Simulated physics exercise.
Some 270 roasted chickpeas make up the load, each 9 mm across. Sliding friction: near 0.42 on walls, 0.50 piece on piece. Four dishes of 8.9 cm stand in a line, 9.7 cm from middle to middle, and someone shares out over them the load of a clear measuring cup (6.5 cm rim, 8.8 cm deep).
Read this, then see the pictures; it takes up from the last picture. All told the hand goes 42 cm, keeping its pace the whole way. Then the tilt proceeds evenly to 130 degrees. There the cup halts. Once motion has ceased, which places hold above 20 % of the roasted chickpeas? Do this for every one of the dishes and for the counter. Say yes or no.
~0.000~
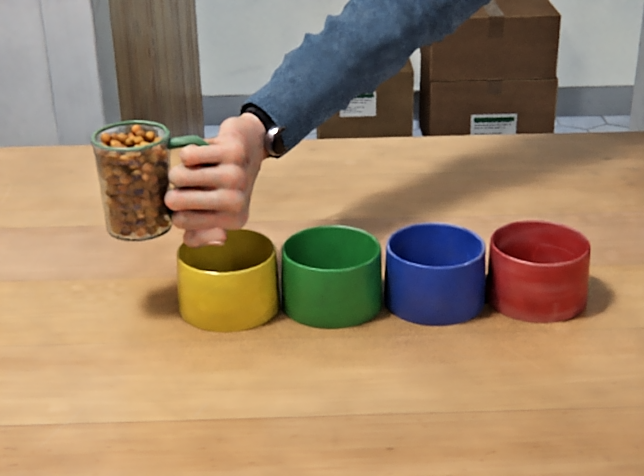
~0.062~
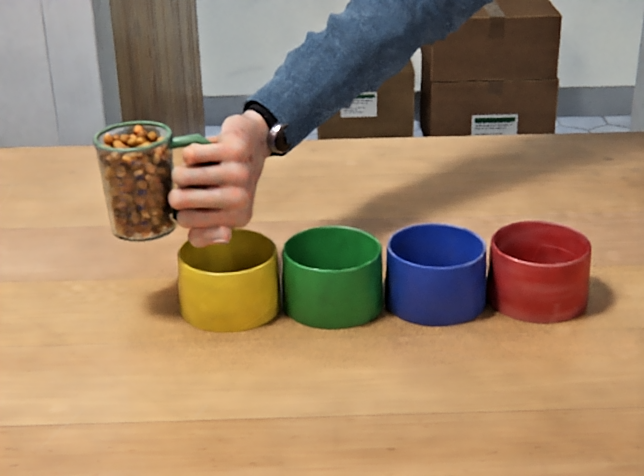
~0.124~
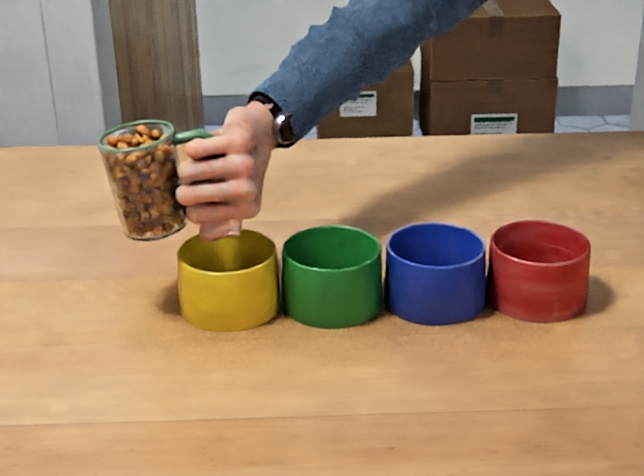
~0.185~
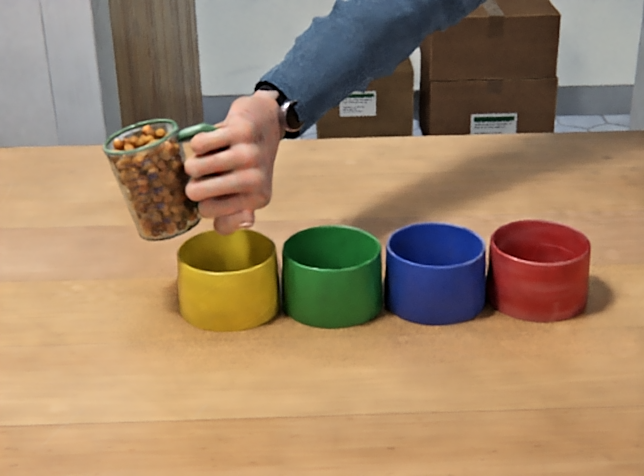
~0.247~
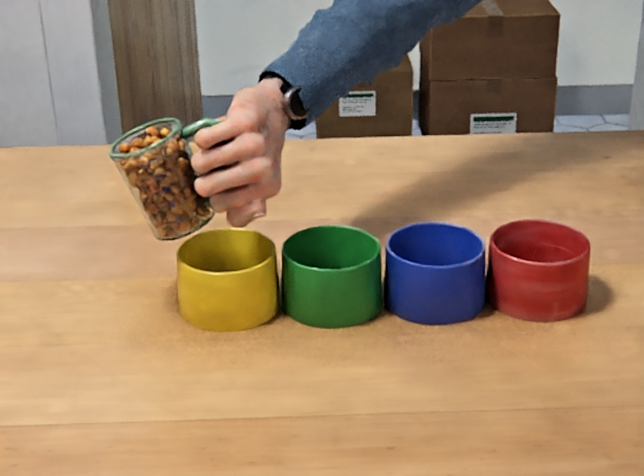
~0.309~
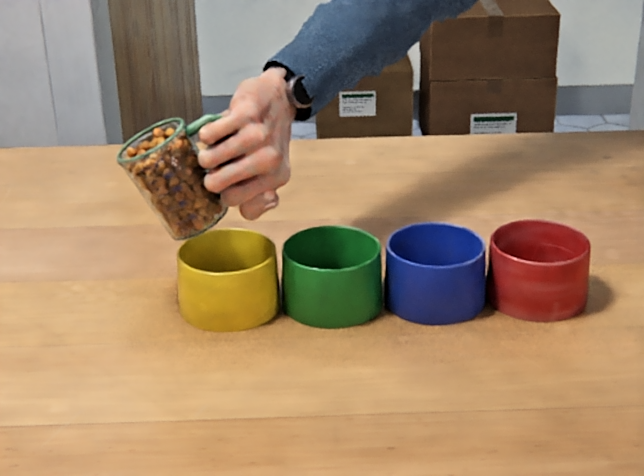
Red: No, blue: No, green: Yes, yellow: Yes, counter: No.
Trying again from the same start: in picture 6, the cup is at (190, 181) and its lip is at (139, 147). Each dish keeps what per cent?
Red 60, blue 20, green 10, yellow 0.
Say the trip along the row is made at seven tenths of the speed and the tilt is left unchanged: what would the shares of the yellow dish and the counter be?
Yellow: 90; counter: 10.
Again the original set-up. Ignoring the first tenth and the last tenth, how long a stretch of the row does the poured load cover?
I'd put it near 12 cm.
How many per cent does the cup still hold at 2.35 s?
That would be some 0 per cent.
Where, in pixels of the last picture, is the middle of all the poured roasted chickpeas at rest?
Centre at rest, approx.: (311, 288) px.
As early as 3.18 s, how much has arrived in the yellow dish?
So far, roughly 30 per cent.
Then, at 1.53 s, tilt 130 degrees; cup holds 0 %, green 60 %, yellow 30 %.
After 2.35 s, tilt 130 degrees; cup holds 0 %, green 60 %, yellow 30 %.
Then, at 3.18 s, tilt 130 degrees; cup holds 0 %, green 60 %, yellow 30 %.
In the end, at 3.5 s, red 0 %, blue 0 %, green 60 %, yellow 30 %, counter 10 %.
